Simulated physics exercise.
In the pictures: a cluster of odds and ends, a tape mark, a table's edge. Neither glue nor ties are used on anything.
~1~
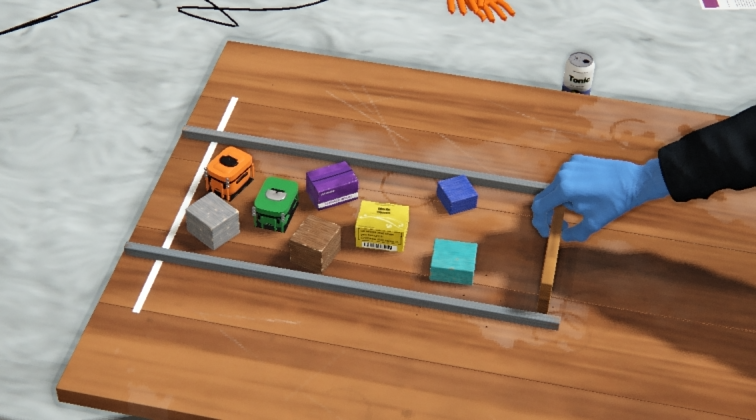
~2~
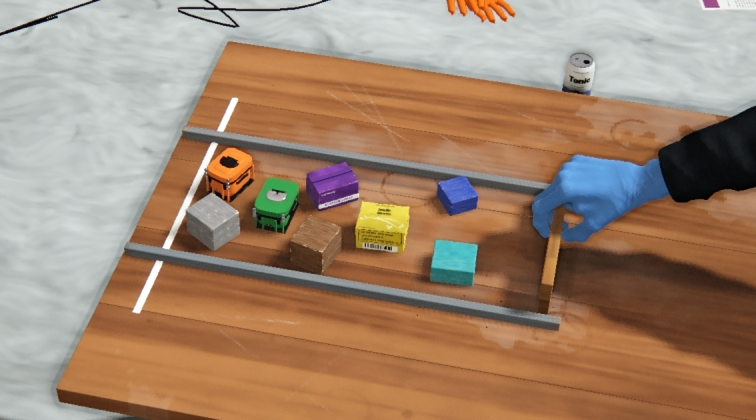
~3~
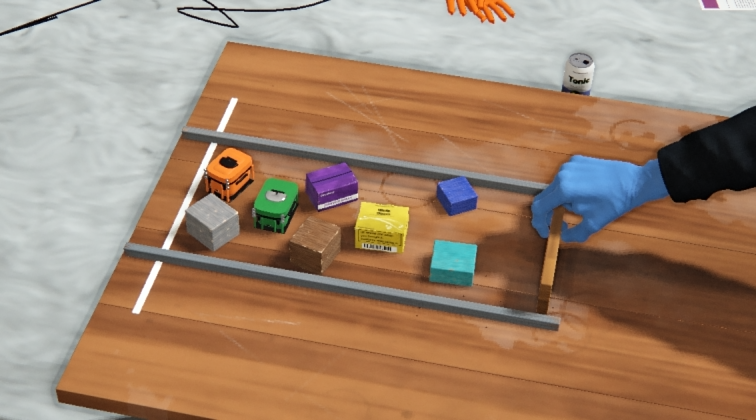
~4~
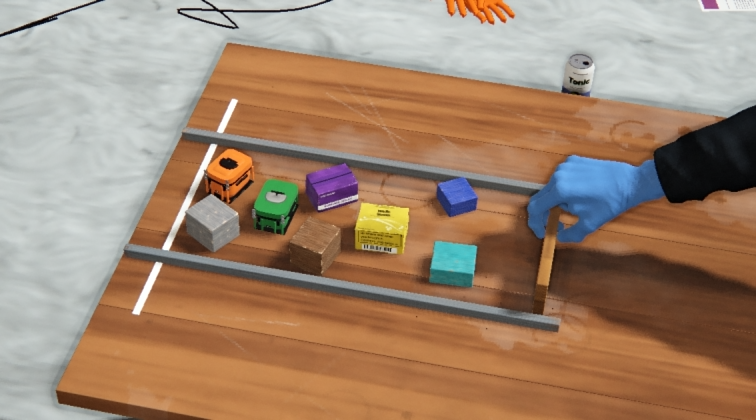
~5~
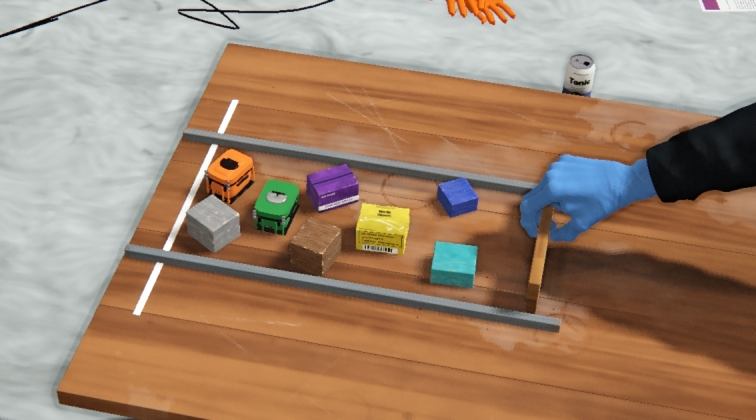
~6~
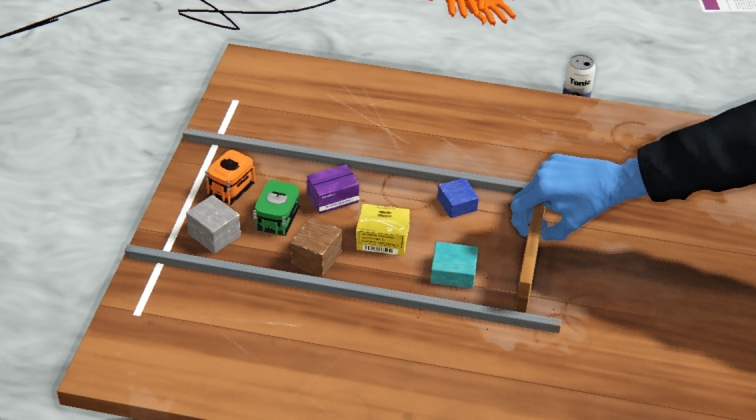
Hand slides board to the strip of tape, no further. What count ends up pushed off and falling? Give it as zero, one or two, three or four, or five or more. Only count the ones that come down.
Most likely no fewer than five will drop off.
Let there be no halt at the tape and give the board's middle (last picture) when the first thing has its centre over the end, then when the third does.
It sits near (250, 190), and then near (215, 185).
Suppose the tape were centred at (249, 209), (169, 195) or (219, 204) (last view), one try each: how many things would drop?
Down on the floor: 0, 7 and 2.
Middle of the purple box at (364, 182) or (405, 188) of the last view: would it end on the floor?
First place, it is gone; second place, it is gone.
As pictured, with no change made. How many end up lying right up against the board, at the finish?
The figure is 3.
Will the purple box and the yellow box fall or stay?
Taking them one at a time, the purple box ends up down; as for the yellow box, it remains in place.
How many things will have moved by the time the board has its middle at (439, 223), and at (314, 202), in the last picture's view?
Moved so far: 3, later 7.
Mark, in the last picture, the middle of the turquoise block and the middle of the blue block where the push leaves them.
In the last picture the turquoise block sits at (159, 214) while the blue block sits at (195, 150).
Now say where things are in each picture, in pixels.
Orange case (230, 173); grey block (213, 221); green case (276, 205); board (554, 239); tape (190, 196), in the first picture.
Grey block (213, 222); blue block (457, 196), in the second picture.
Green case (276, 206); yellow box (382, 227), in the third picture.
Orange case (230, 176); turquoise block (453, 264), in the fourth picture.
Grey block (213, 224); board (543, 239), in the fifth picture.
Orange case (231, 177); grey block (213, 224); green case (277, 208); board (534, 238); tape (191, 199), in the sixth picture.
Soon after, none off yet; orange case at rest near (231, 177); grey block at rest near (213, 224); green case at rest near (277, 208).
Then, none off yet; orange case at rest near (231, 177); grey block at rest near (213, 224); green case at rest near (274, 207).
Further on, none off yet; orange case moved about its own width near (182, 164); grey block moved well along near (142, 215); green case moved well along near (195, 193).
By the end, the number that fall off is five or more; fallen, brown block, purple box, green case, grey block and orange case.
